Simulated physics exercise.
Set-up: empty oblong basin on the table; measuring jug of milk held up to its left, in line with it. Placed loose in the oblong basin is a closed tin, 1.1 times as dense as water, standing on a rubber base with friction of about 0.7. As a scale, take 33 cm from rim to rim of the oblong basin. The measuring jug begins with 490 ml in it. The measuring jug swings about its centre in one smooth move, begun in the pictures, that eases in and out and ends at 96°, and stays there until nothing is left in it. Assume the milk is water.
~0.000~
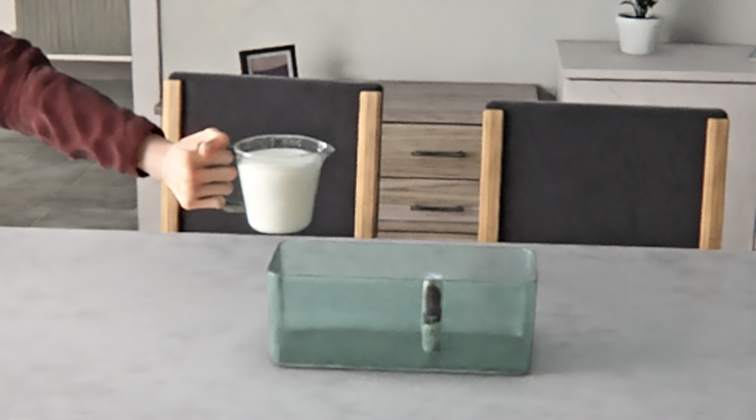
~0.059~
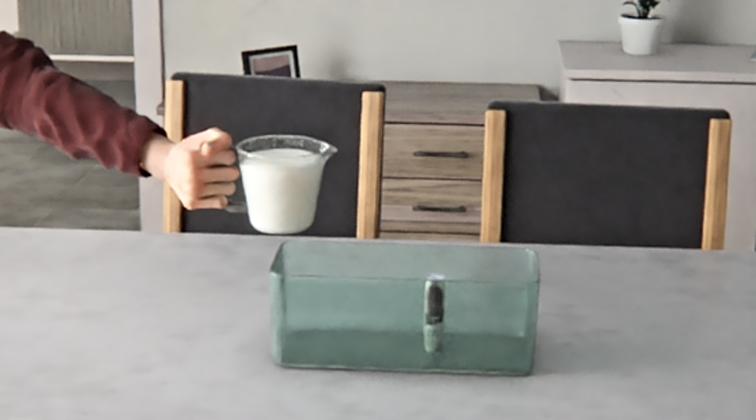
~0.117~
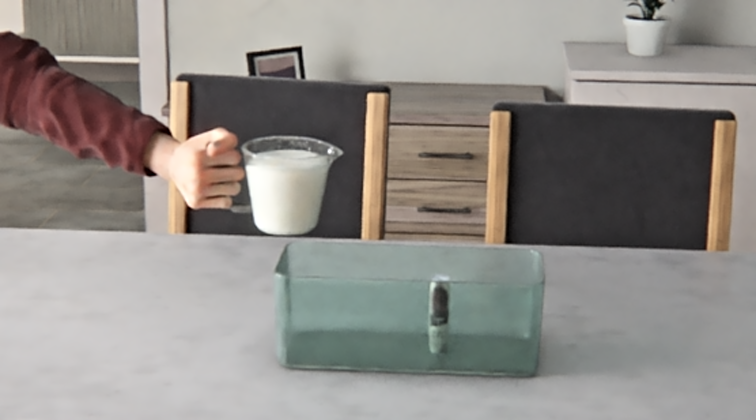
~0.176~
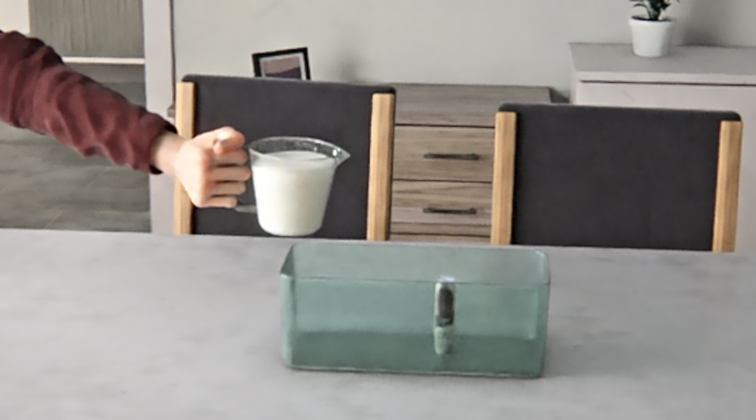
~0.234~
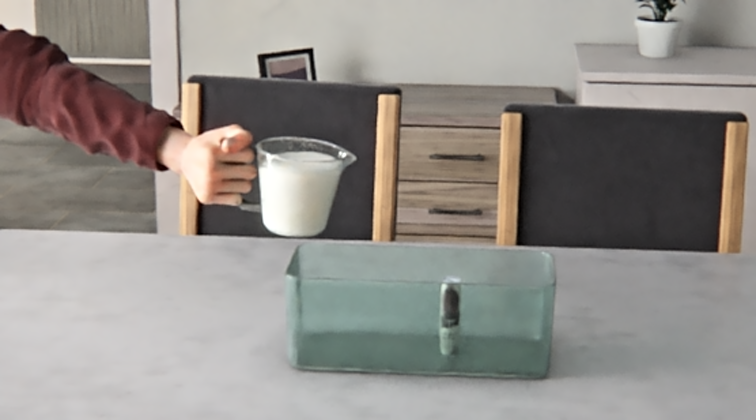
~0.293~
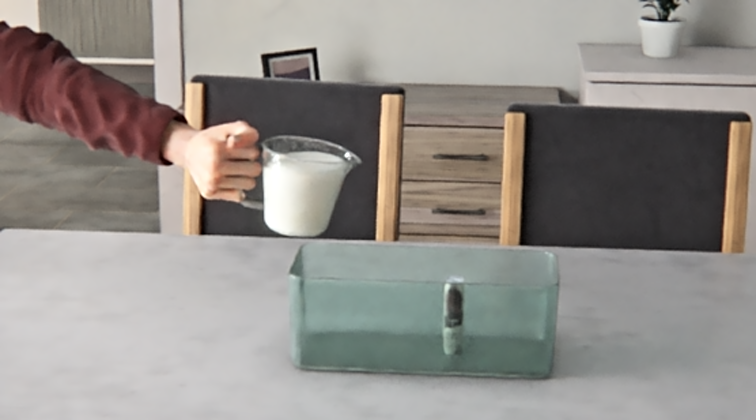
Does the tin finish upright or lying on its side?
It finishes upright.
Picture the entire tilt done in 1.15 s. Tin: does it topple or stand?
Result: Tin upright.
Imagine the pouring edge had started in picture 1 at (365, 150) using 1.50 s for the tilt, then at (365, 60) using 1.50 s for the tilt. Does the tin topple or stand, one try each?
In the first try it comes down; in the second it comes down.
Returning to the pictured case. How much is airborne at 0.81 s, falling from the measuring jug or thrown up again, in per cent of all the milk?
About 12 per cent.
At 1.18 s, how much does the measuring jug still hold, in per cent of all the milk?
Near 24 in a hundred.
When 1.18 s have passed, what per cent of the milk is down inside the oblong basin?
About 64 %.
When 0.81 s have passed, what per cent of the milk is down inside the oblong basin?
The basin holds roughly 10 in a hundred parts at that moment.
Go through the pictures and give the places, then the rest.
Tilt 0°; pouring edge (334, 149); surface from (241, 157) to (321, 159); the oblong basin's rim runs from (273, 258) to (535, 267); the tin's top is at (433, 279), in the first picture.
Tilt 0°; pouring edge (337, 150); surface from (244, 157) to (324, 159), in the second picture.
Tilt 1°; pouring edge (342, 152); surface from (249, 158) to (329, 161), in the third picture.
Tilt 3°; pouring edge (349, 155); surface from (255, 159) to (335, 162), in the fourth picture.
Tilt 6°; pouring edge (356, 158); surface from (262, 160) to (342, 163), in the fifth picture.
Tilt 9°; pouring edge (361, 161); surface from (267, 160) to (348, 164), in the sixth picture.
After 0.81 s the tilt is 54° and 78 per cent is still to pour; the tin stands where it began.
After 1.18 s the tilt is 86° and 25 per cent is still to pour; the tin stands where it began.
After 1.57 s the tilt is 96° and 1 per cent is still to pour; the tin stands where it began.
After 2.00 s the tilt is 96° and 0 per cent is still to pour; the tin stands where it began.
In the end the tin stands where it began.
